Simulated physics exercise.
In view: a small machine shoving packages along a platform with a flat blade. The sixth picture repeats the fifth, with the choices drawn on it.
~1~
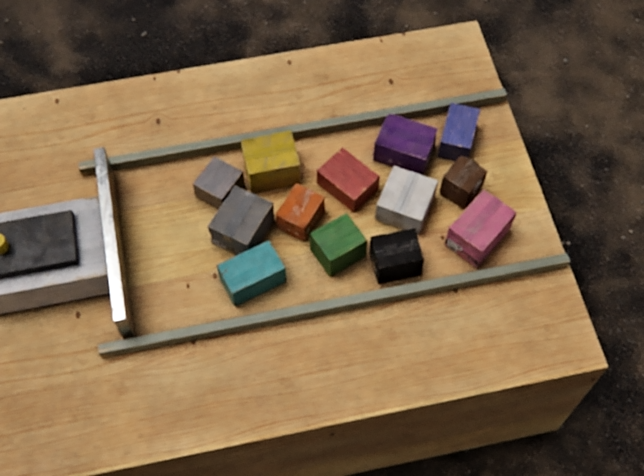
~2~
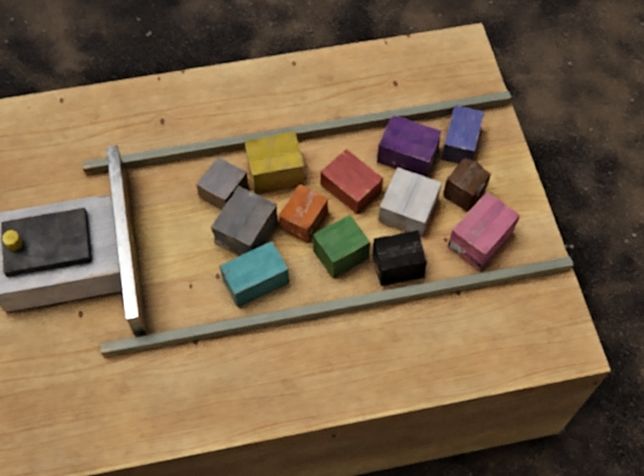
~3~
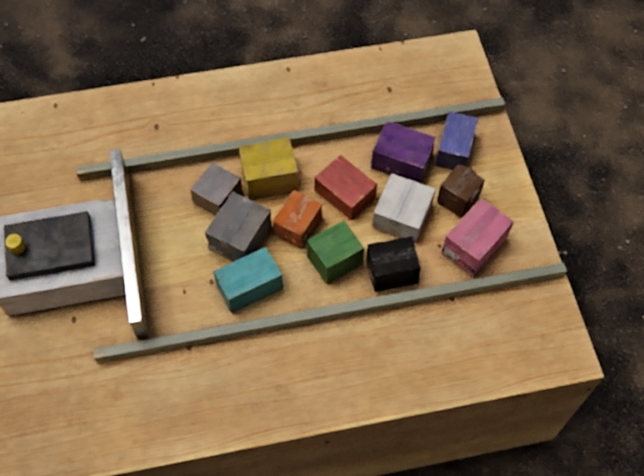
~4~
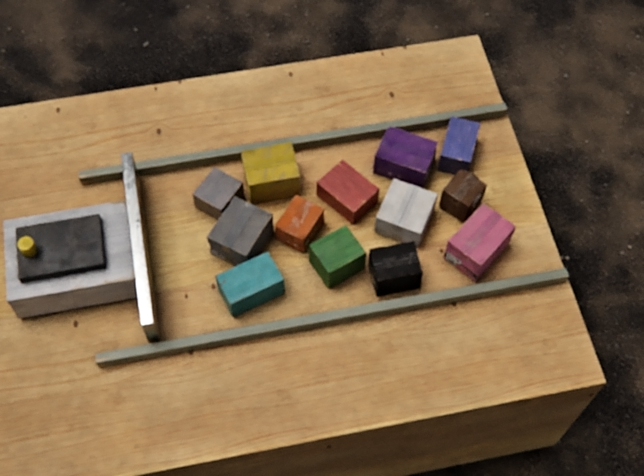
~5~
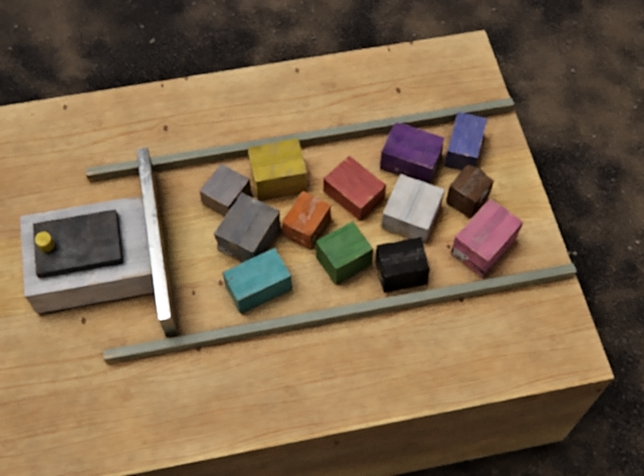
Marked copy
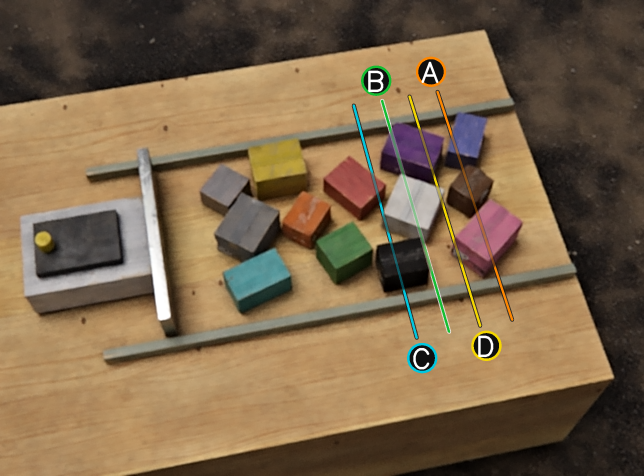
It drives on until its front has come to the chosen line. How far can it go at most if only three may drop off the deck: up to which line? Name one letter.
B.
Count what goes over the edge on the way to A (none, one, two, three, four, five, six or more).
Six or more.
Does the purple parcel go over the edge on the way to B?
No.
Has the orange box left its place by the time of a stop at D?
By then, yes.
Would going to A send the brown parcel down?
Yes.
On the copy, A at (472, 198); B at (413, 208); C at (383, 214); D at (442, 203).
On B. First, robot (182, 224); turquoise crate (297, 282); yellow box (311, 161).
Then, robot (277, 208); pink parcel (533, 227); blue crate (494, 142).
Finally, robot (347, 196); pink parcel over the edge; blue crate over the edge; three fallen.
By contrast, A drops eight; C is within the limit but short; D drops six.
